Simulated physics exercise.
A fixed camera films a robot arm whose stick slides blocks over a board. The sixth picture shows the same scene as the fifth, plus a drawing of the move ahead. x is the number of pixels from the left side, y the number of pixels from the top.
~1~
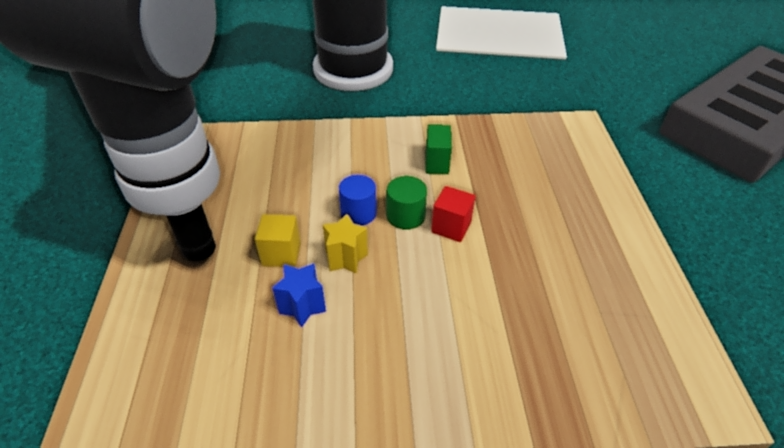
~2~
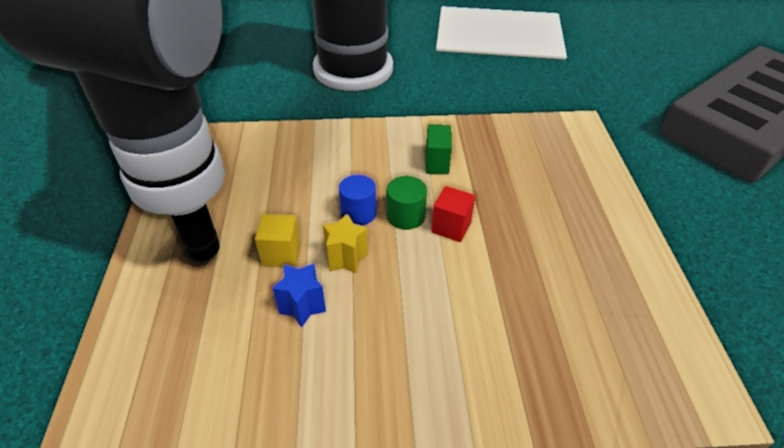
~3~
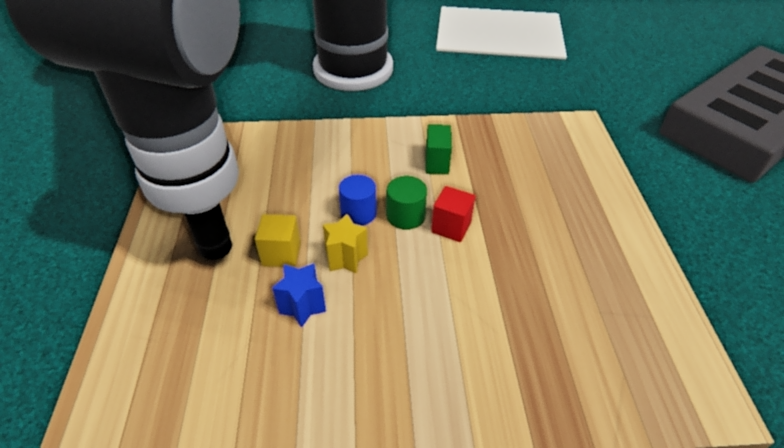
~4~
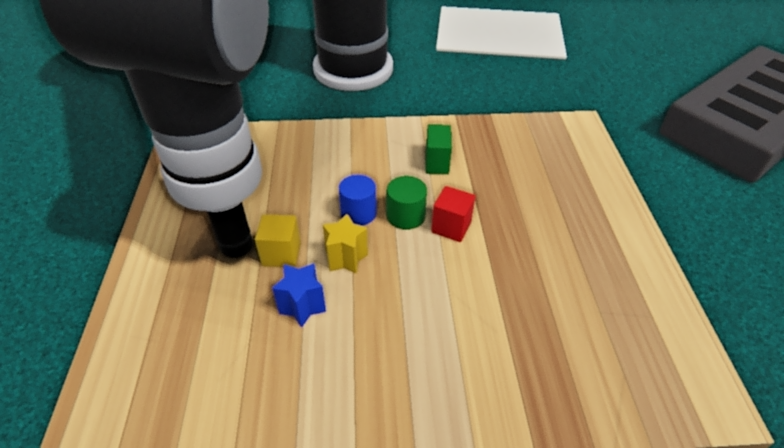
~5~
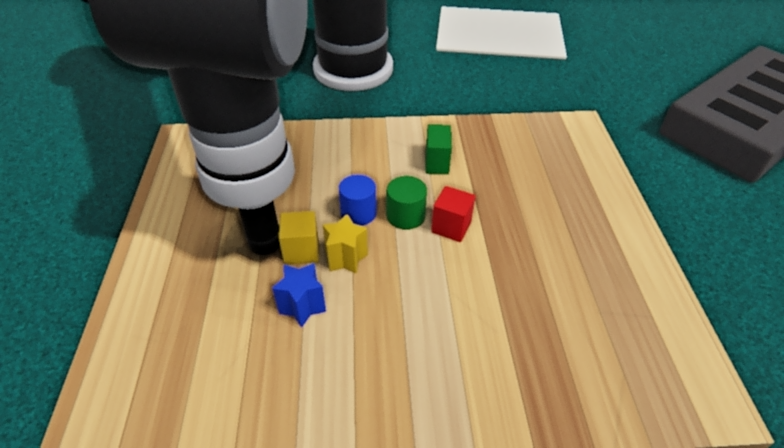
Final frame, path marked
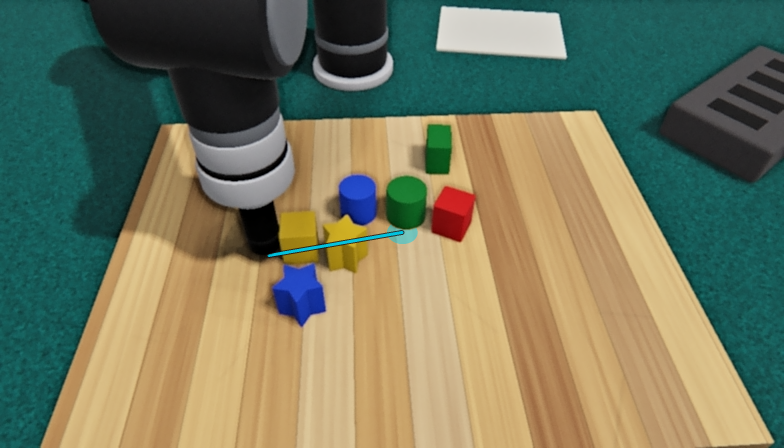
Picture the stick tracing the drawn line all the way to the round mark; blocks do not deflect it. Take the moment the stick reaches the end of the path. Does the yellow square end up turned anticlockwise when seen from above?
Going by the path, yes.
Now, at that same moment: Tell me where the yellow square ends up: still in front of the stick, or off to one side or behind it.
I believe the yellow square keeps its place ahead of the stick.
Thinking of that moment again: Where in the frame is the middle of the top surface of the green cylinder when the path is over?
I think it will end close to (443, 168).
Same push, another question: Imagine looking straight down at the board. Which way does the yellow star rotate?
It is turned clockwise.
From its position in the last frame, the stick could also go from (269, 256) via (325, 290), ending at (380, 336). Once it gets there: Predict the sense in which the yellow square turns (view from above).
It twists against the clock when seen from above.
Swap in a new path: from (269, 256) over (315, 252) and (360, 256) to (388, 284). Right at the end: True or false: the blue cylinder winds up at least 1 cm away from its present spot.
True - the claim holds.
Drawn move, straight from (269, 256) to (402, 232).
The first path, step by step. One third of the way, stick at (313, 236); yellow square at (344, 211), turned 20° anticlockwise; yellow star at (370, 229), turned 65° clockwise; blue cylinder at (361, 184).
Two thirds of the way, stick at (359, 228); yellow square at (388, 201), turned 30° anticlockwise; yellow star at (386, 234), turned 95° clockwise; blue cylinder at (367, 180); green cylinder at (416, 184).
At the end, stick at (403, 221); yellow square at (426, 189), turned 50° anticlockwise; yellow star at (401, 234), turned 150° clockwise; blue cylinder at (367, 180); green cylinder at (443, 168).
